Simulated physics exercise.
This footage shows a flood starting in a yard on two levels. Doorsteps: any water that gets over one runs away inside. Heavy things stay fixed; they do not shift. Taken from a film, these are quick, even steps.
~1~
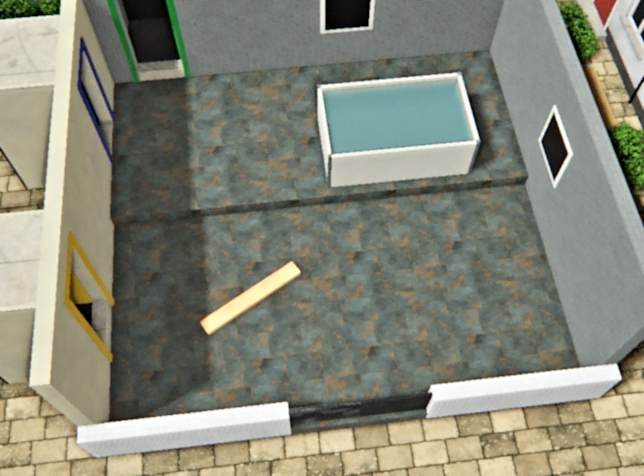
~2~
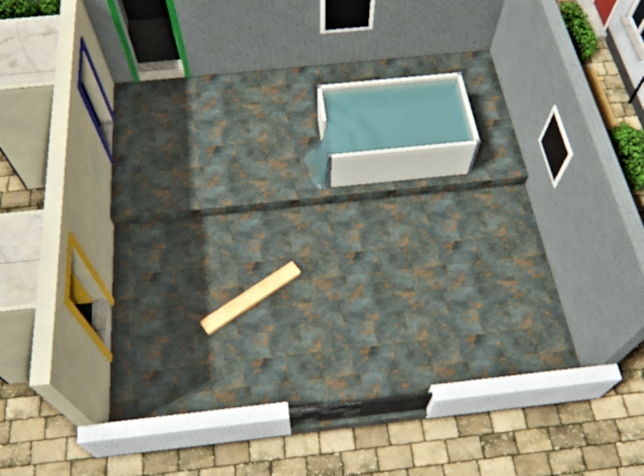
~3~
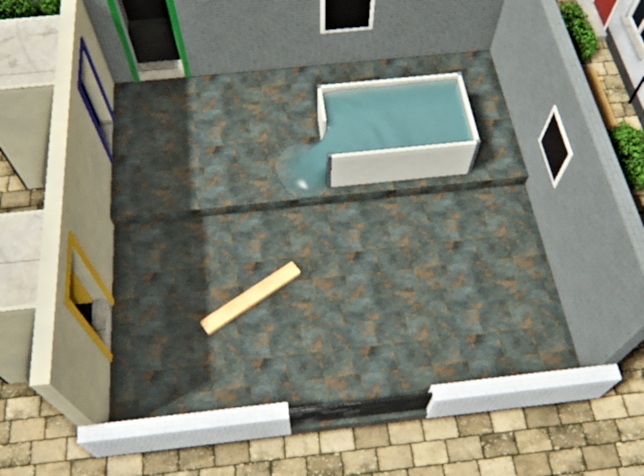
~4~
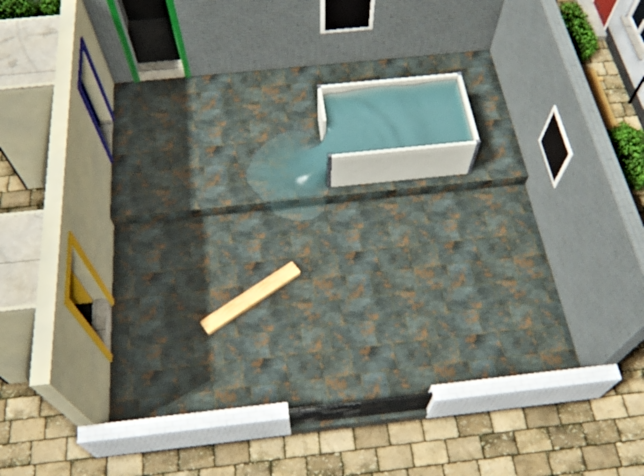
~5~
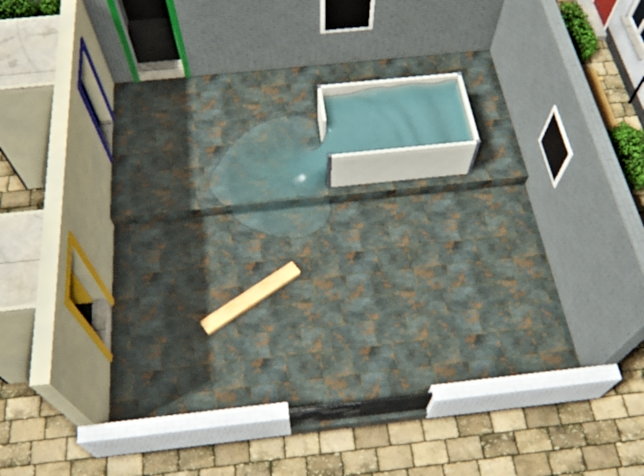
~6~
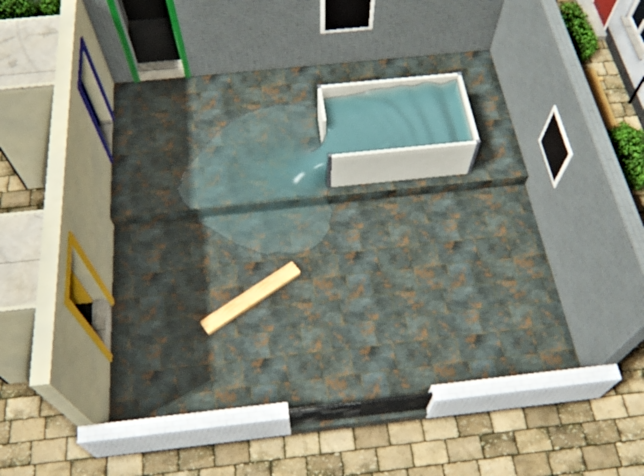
At first, a white tank holds still blue water on the upper level of a walled yard, with a plank lying on the lower level. Then water pours out through a gap at its left end, spreading leftward across the floor and over the step onto the lower level.
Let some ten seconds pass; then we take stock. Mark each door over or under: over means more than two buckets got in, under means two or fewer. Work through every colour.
Blue door - over, green door - under, yellow door - under.
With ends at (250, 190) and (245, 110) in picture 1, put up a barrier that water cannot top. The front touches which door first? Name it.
I'd say the one in yellow is first.
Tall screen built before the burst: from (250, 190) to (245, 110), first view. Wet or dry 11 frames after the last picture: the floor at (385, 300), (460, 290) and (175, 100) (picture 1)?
Lab note - spot 1 parched, spot 2 parched, spot 3 parched.
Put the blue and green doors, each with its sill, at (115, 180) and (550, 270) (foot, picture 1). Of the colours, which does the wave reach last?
The one in green.
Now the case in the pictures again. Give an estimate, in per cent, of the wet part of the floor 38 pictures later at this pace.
By my count, 65 percent.
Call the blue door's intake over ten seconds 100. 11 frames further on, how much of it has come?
Roughly 15 percent.
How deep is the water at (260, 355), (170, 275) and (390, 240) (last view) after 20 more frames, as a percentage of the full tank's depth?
First 0, next 4, last 0 in a hundred.
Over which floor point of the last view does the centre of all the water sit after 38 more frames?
Close to (277, 222), I reckon.
A moment on, water covers 30 % of the floor; the blue door wet at the sill, nothing in, the green door not reached, the yellow door not reached.
Next, water covers 35 % of the floor; the blue door over two buckets in, the green door wet at the sill, nothing in, the yellow door wet at the sill, nothing in.
Then, water covers 40 % of the floor; the blue door far over two buckets in, the green door wet at the sill, nothing in, the yellow door wet at the sill, nothing in.
Later, water covers 65 % of the floor; the blue door far over two buckets in, the green door wet at the sill, nothing in, the yellow door wet at the sill, nothing in.
In the end, water covers 95 % of the floor; the blue door far over two buckets in, the green door wet at the sill, nothing in, the yellow door wet at the sill, nothing in.
